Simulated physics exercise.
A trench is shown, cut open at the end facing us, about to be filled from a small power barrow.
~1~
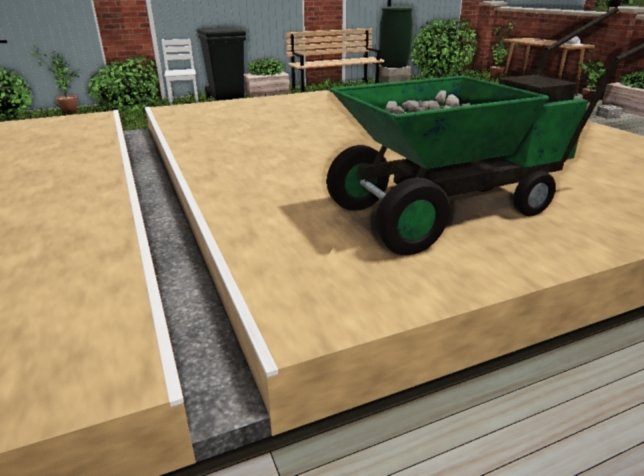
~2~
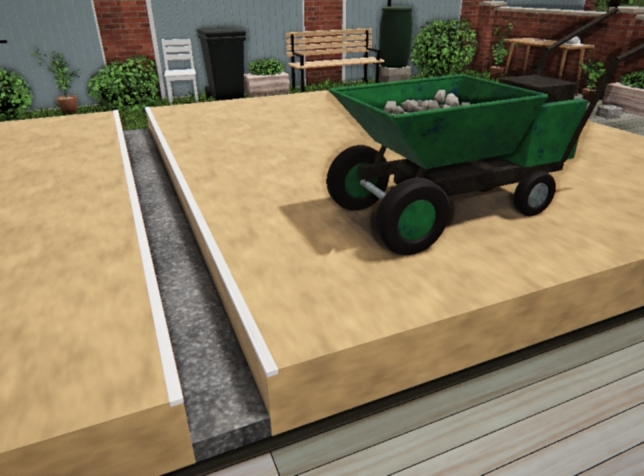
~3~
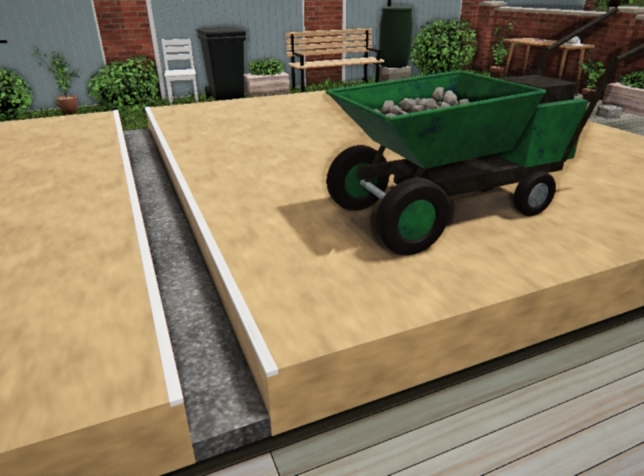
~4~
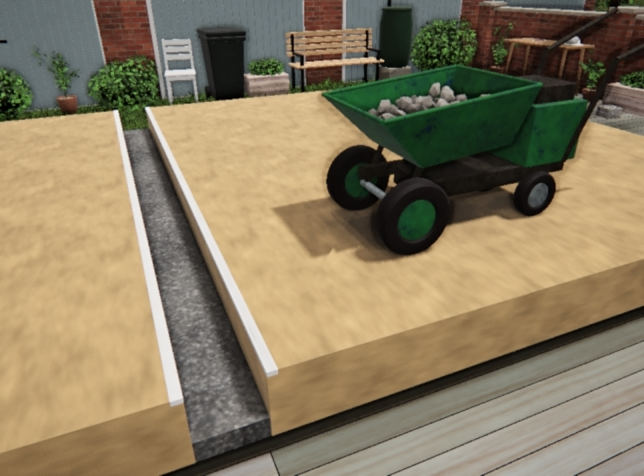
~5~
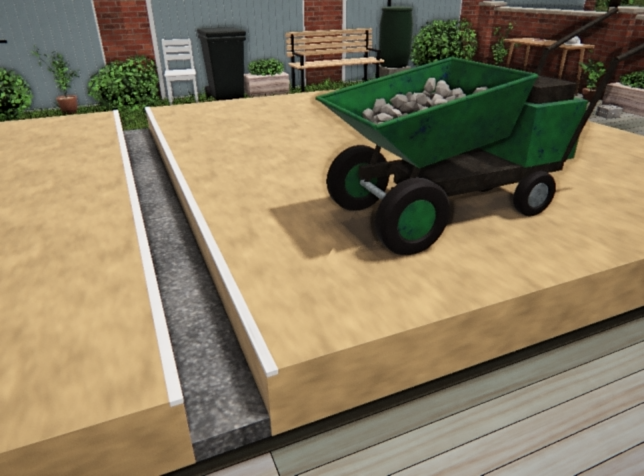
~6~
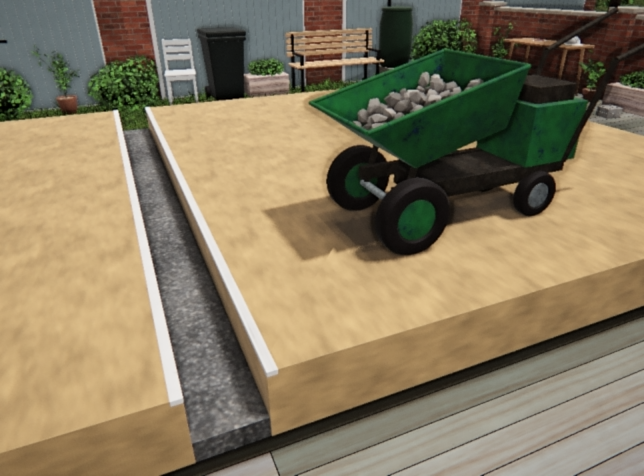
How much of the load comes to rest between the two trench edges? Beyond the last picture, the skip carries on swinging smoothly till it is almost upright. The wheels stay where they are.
Result: Mostly out.
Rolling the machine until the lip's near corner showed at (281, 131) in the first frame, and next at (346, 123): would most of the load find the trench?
To start, the greater share; after that, the greater share.
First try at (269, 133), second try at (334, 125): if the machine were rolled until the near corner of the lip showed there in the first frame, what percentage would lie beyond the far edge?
50 % then 0 %.
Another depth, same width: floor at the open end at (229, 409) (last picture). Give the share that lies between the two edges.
I'd put it at about 30 in a hundred.
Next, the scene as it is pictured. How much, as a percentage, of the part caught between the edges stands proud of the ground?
About 0 %.
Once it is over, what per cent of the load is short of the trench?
I'd say near 60 per cent, give or take.
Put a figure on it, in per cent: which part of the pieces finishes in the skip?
Around 10 %.
Shortly afterwards, skip tipped steeply; the whole lot in the skip.
Next, skip tipped right over; all but a few in the skip; a little short of the trench; only a few falling.
Some moments later, skip tipped right over; a little in the skip; near two thirds short of the trench; near a quarter in or heaped over the trench.
In the end, skip tipped right over; a little in the skip; near half short of the trench; near a third in or heaped over the trench; none at all beyond it.
